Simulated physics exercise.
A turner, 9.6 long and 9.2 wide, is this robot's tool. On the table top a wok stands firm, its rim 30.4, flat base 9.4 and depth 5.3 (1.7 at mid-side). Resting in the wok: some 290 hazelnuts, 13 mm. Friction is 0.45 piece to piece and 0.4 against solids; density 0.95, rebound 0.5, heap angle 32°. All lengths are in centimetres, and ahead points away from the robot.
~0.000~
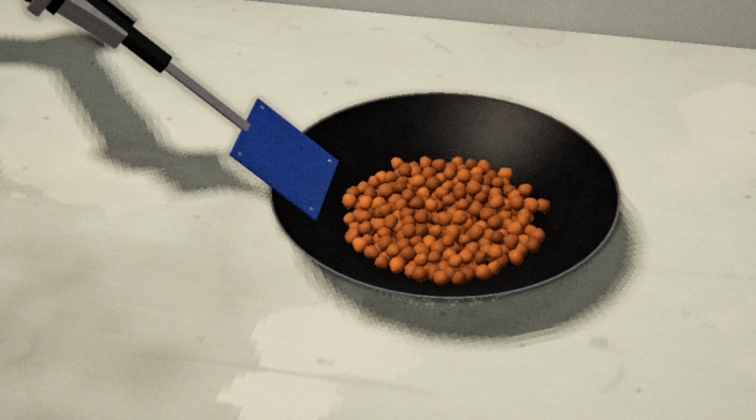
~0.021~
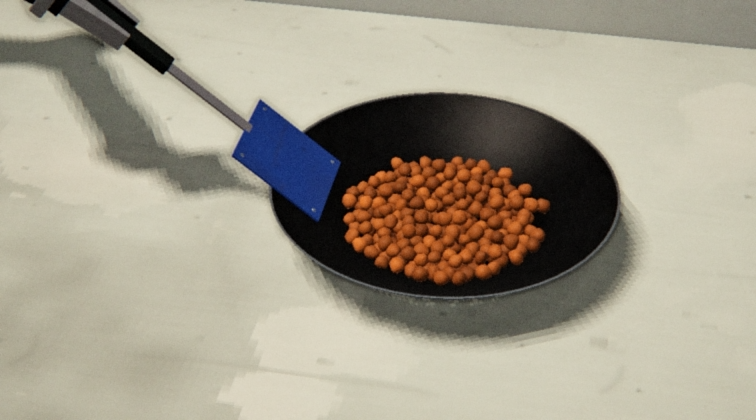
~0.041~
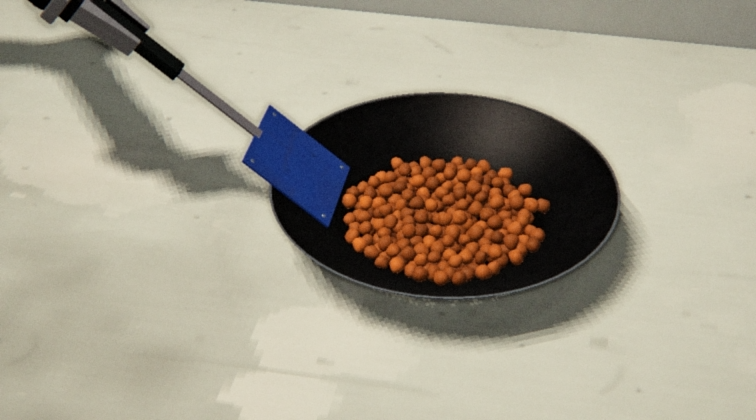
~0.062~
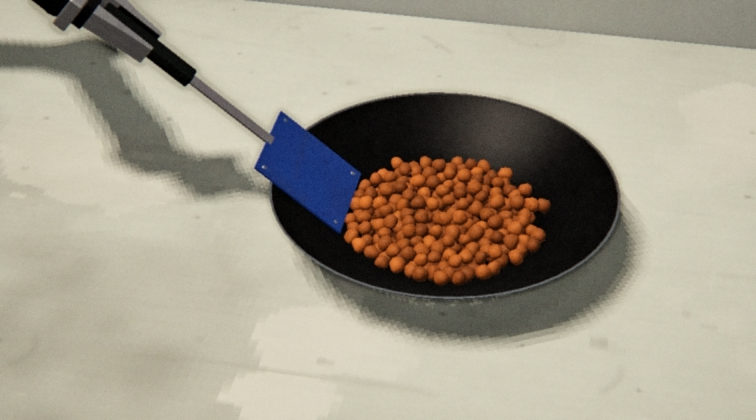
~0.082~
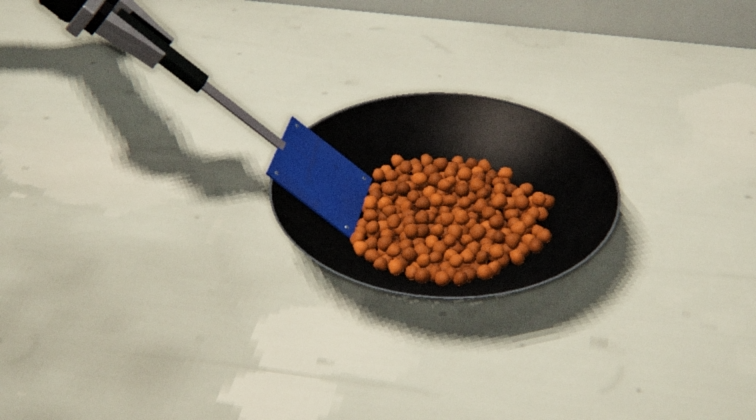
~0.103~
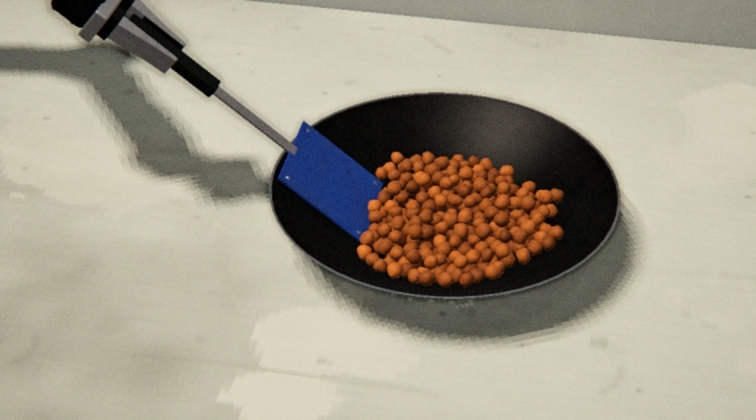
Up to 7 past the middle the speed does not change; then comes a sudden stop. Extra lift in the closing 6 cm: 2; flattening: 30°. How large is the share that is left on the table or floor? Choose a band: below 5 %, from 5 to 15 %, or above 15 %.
Below 5 %.
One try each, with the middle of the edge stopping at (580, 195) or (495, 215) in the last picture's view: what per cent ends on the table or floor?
First try about 25 percent, second about 0 percent.
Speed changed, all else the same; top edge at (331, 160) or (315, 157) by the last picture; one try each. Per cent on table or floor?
Estimates: Near 15 %, near 5 %.
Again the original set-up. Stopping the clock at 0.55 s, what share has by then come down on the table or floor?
0 %.
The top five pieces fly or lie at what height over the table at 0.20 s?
I'd put them at about 5 centimetres above the table.
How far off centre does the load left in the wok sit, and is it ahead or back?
Offset: About 5.5 cm, ahead.
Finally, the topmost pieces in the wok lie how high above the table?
6.0 cm.
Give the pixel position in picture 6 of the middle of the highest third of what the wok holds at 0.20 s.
Near (510, 219).
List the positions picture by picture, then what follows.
In the first frame, the turner top edge at (244, 125), sloping 39°; upper third of the load around (443, 206), from x 350 to 545, top at y 165; 291 in the wok.
In the second frame, the turner top edge at (246, 127), sloping 39°; upper third of the load around (443, 206), from x 350 to 545, top at y 165.
In the third frame, the turner top edge at (256, 132), sloping 39°; upper third of the load around (443, 206), from x 350 to 545, top at y 165.
In the fourth frame, the turner top edge at (268, 138), sloping 39°; upper third of the load around (445, 208), from x 350 to 545, top at y 165.
In the fifth frame, the turner top edge at (279, 144), sloping 39°; upper third of the load around (450, 205), from x 360 to 545, top at y 160.
In the sixth frame, the turner top edge at (291, 149), sloping 39°; upper third of the load around (457, 214), from x 365 to 555, top at y 160; 291 in the wok.
After 0.20 s, sloping 39°, highest piece 5 above the table; 291 in the wok.
After 0.30 s, sloping 26°, highest piece 6 above the table; 291 in the wok.
After 0.55 s, sloping 9°, highest piece 6 above the table; 291 in the wok.
After 1.60 s, sloping 9°, highest piece 6 above the table; 291 in the wok.
In the end, 291 in the wok. That is 0 % on the table or floor.
